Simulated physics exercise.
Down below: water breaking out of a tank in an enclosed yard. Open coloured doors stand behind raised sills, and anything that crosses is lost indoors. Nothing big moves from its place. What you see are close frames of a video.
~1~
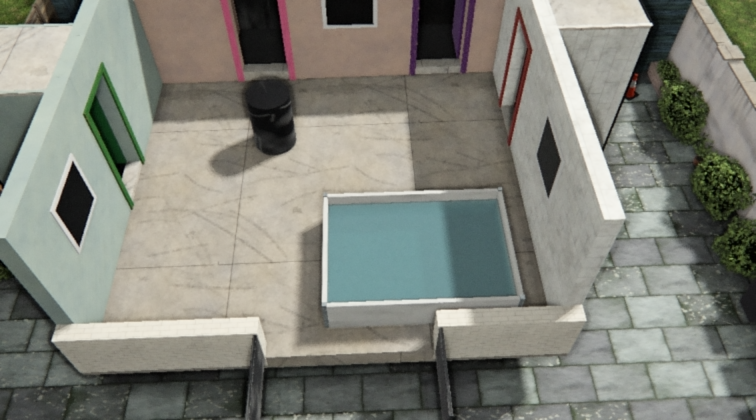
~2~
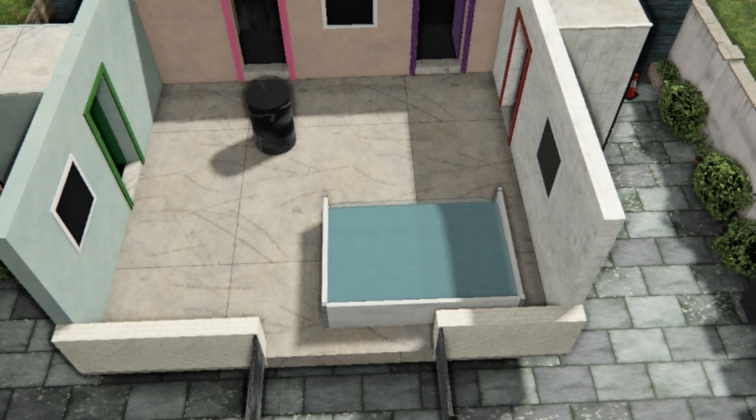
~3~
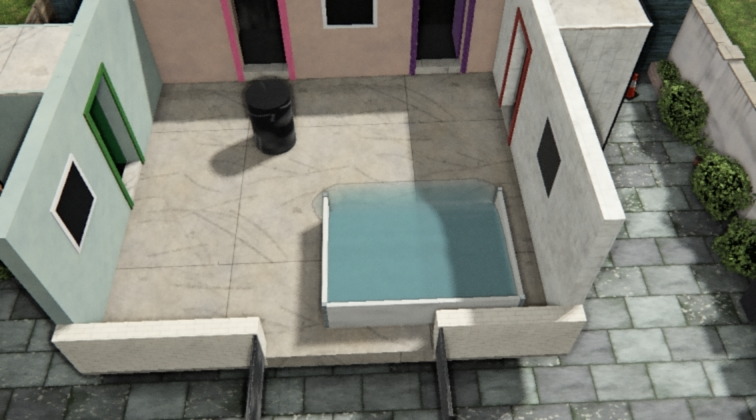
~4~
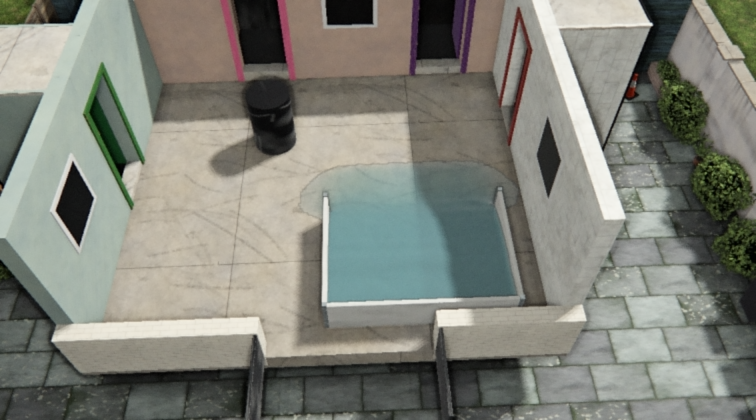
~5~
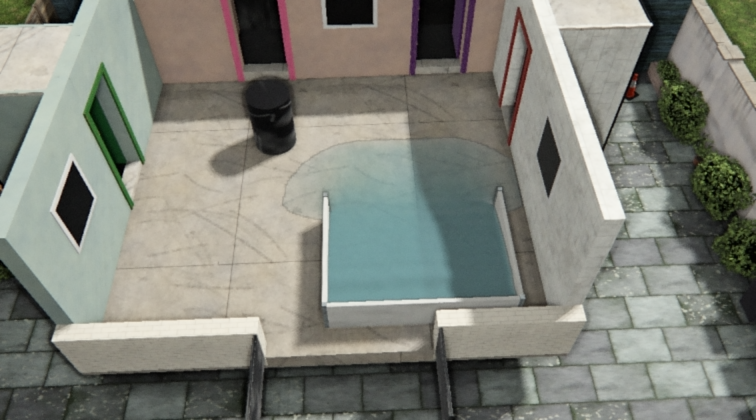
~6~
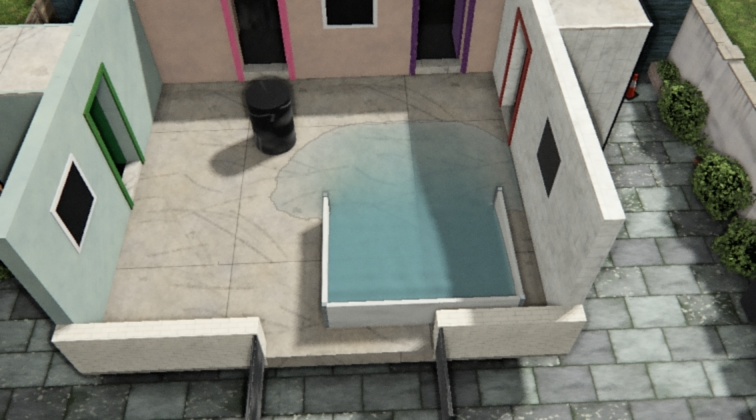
Water breaks out of a white-walled tank in an enclosed paved yard, seen from above by a camera that stays still. The tank stands front right, with a black barrel beyond it, a green doorway left, pink and purple ones behind, and a red one right. The tank's far side disappears, and a thin, clear sheet spreads backward and sideways across the floor in a widening curve.
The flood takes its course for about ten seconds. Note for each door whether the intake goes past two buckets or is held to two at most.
Red door: Past two; green door: Held to two at most; purple door: Past two; pink door: Held to two at most.
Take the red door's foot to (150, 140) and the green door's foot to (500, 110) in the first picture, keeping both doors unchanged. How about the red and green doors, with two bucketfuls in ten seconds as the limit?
I'd say red overflows, while green overflows.
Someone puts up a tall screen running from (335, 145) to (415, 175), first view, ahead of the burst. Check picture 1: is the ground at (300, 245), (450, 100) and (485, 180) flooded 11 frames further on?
Taking the points in order, they are high and dry, inundated and inundated.
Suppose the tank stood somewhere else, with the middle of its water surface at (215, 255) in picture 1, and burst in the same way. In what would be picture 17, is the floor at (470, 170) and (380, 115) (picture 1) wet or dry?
Unflooded, then submerged.
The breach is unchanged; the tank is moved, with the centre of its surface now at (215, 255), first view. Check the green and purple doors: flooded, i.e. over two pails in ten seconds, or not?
Green exceeds it, purple stays within it.
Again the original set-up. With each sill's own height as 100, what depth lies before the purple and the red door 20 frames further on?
Near 150 per cent and 310 per cent, respectively.
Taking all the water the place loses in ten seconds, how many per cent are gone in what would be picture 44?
Near 80 in a hundred, I reckon.
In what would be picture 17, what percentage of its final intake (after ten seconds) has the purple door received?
About 20 per cent.
A moment on, water covers 40 % of the floor; the red door wet at the sill, nothing in, the green door not reached, the purple door wet at the sill, nothing in, the pink door not reached.
Next, water covers 45 % of the floor; the red door under two buckets in, the green door not reached, the purple door under two buckets in, the pink door wet at the sill, nothing in.
Then, water covers 60 % of the floor; the red door over two buckets in, the green door wet at the sill, nothing in, the purple door far over two buckets in, the pink door wet at the sill, nothing in.
Later, water covers 80 % of the floor; the red door far over two buckets in, the green door wet at the sill, nothing in, the purple door far over two buckets in, the pink door wet at the sill, nothing in.
In the end, water covers 95 % of the floor; the red door far over two buckets in, the green door wet at the sill, nothing in, the purple door far over two buckets in, the pink door wet at the sill, nothing in.
